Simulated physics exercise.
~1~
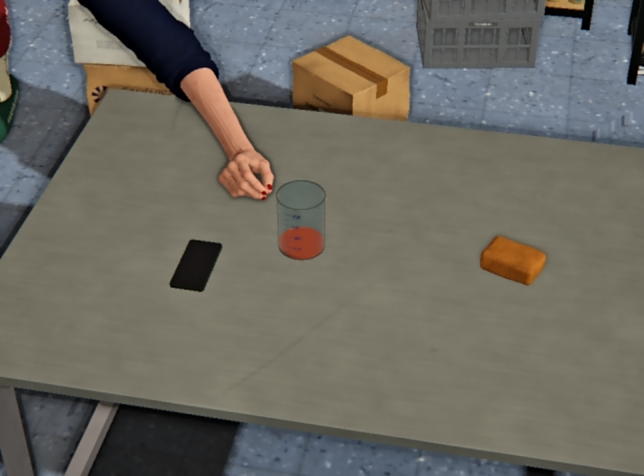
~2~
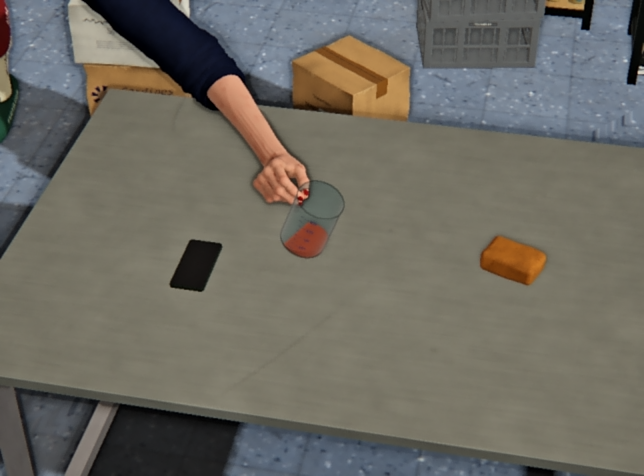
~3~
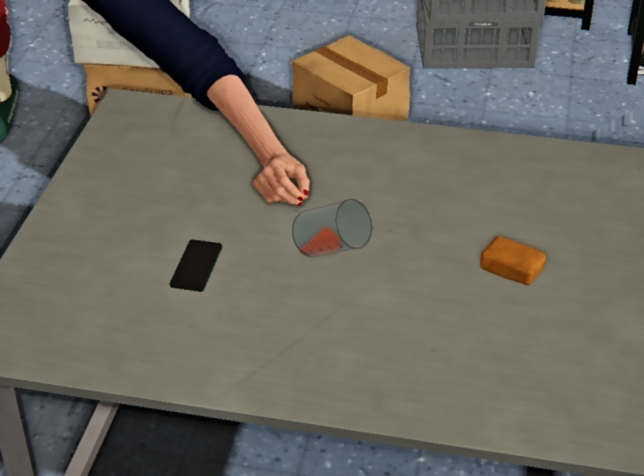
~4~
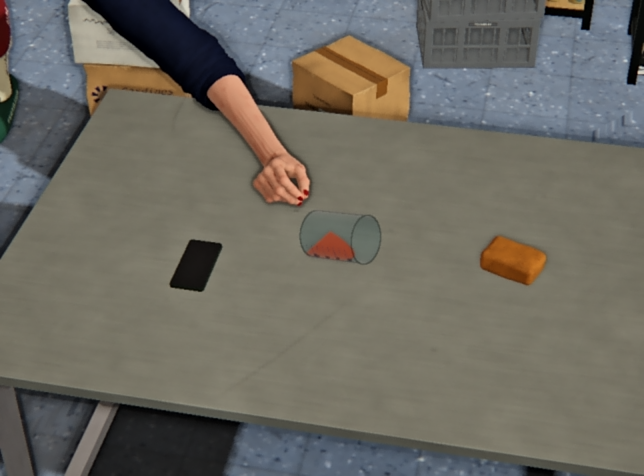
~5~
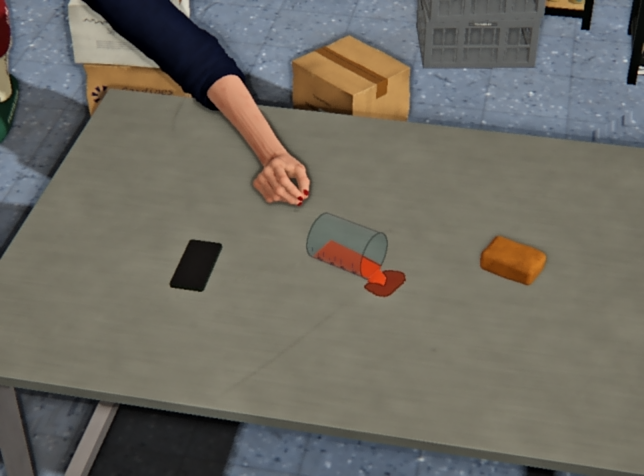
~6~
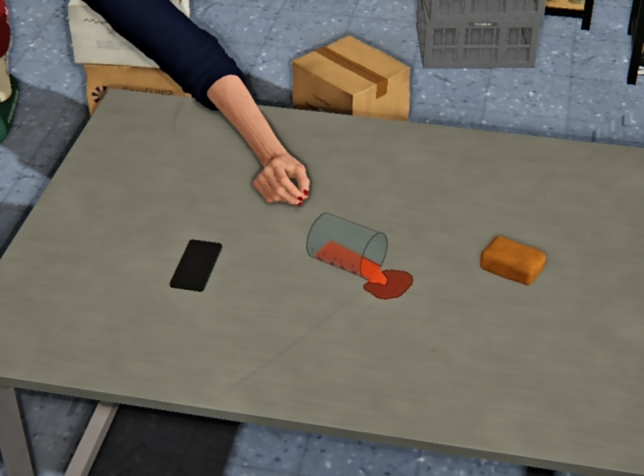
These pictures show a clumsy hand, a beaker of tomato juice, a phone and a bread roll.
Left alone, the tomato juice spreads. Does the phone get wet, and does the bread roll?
The phone is going to be dry afterwards; the bread roll is going to be dry afterwards.
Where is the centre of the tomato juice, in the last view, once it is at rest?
About (430, 301).
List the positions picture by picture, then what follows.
It stands upright; beaker (301, 220) nearly empty; phone (197, 263); bread roll (514, 251), in the first frame.
It is being nudged; beaker (312, 219) tipped 20°, in the second frame.
It is falling; beaker (332, 229) tipped 55°; bread roll (514, 251), in the third frame.
It is falling; beaker (341, 237) tipped 70°; phone (197, 263), in the fourth frame.
It is down; beaker (348, 246) tipped 85°; a puddle starts at (386, 283), in the fifth frame.
It is down; beaker (348, 246) tipped 85°; a puddle starts at (390, 284); phone (197, 263); bread roll (514, 251), in the sixth frame.
Next, the puddle covers about as much as a saucer; the phone is clear of it; the bread roll is clear of it.
Finally, the puddle covers about as much as a saucer; the phone is clear of it; the bread roll is clear of it.
